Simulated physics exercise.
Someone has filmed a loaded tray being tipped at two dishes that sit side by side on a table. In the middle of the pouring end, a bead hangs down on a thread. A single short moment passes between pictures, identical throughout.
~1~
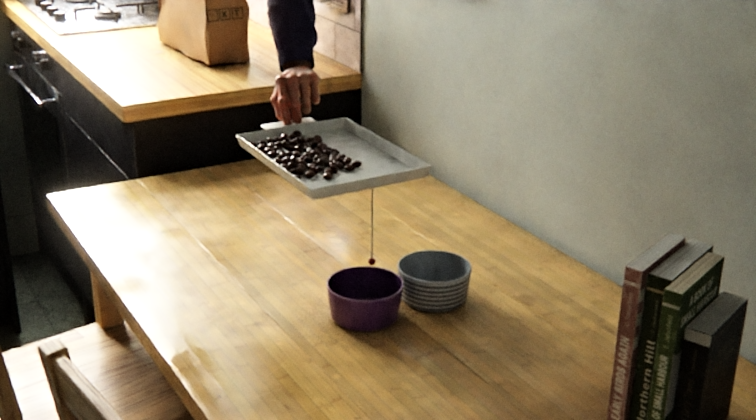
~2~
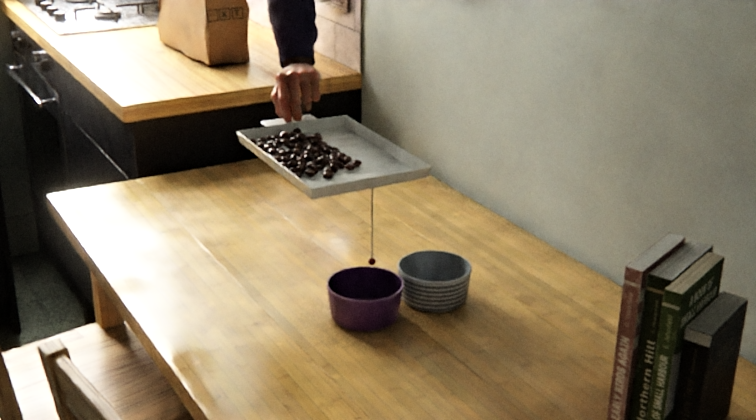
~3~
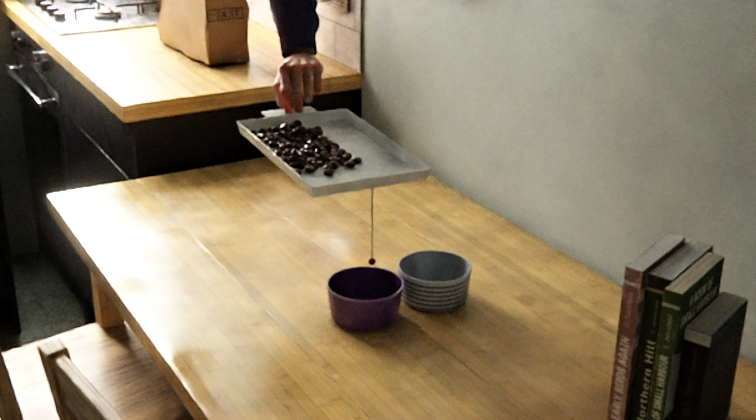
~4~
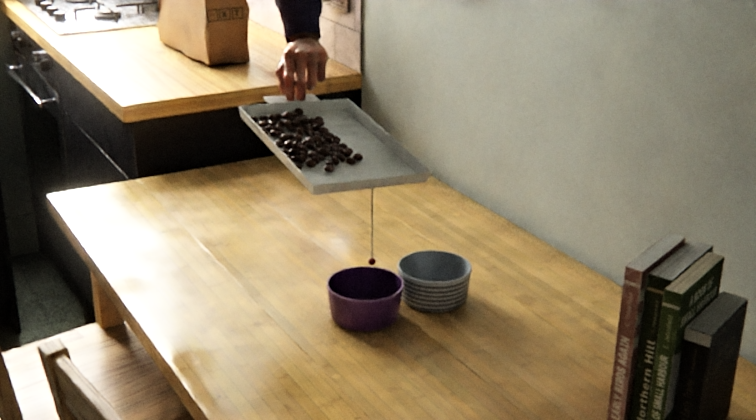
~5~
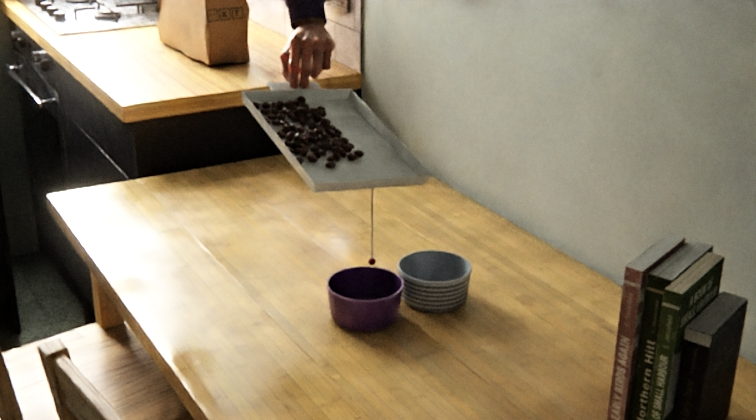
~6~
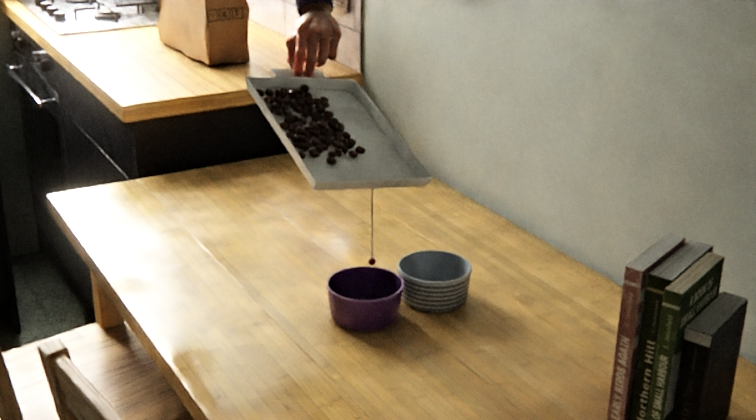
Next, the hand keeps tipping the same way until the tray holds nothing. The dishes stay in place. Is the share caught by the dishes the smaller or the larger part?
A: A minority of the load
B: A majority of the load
The answer is B.
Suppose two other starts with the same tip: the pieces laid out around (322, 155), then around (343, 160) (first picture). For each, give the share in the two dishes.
About 90 % and 90 %.
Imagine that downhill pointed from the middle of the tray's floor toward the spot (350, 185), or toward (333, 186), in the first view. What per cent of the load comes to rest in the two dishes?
The first try yields 40 percent and the second 40 percent.
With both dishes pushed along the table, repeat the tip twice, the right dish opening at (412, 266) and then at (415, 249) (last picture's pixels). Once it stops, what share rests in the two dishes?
60 and 30 in a hundred.
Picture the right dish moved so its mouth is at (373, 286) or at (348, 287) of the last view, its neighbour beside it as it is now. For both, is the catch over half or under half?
Taking them in turn, it's short of half and then short of half.
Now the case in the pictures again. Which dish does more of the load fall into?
Noted: Right of the pair.
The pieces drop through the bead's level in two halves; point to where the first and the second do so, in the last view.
I'd say around (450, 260) at first, then around (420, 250).
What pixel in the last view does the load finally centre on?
I'd say the middle ends up at about (436, 290).
Soon after the last picture, tray tipped steeply; most on the tray; about a quarter in the air.
A little later, tray tipped past a quarter turn; a small part on the tray; a stray few in the left dish; about two thirds in the right dish; a small part outside both; a small part in the air.
Later still, tray tipped past a quarter turn; a stray few in the left dish; most in the right dish; a small part outside both.
At rest, tray tipped past a quarter turn; a stray few in the left dish; most in the right dish; a small part outside both.
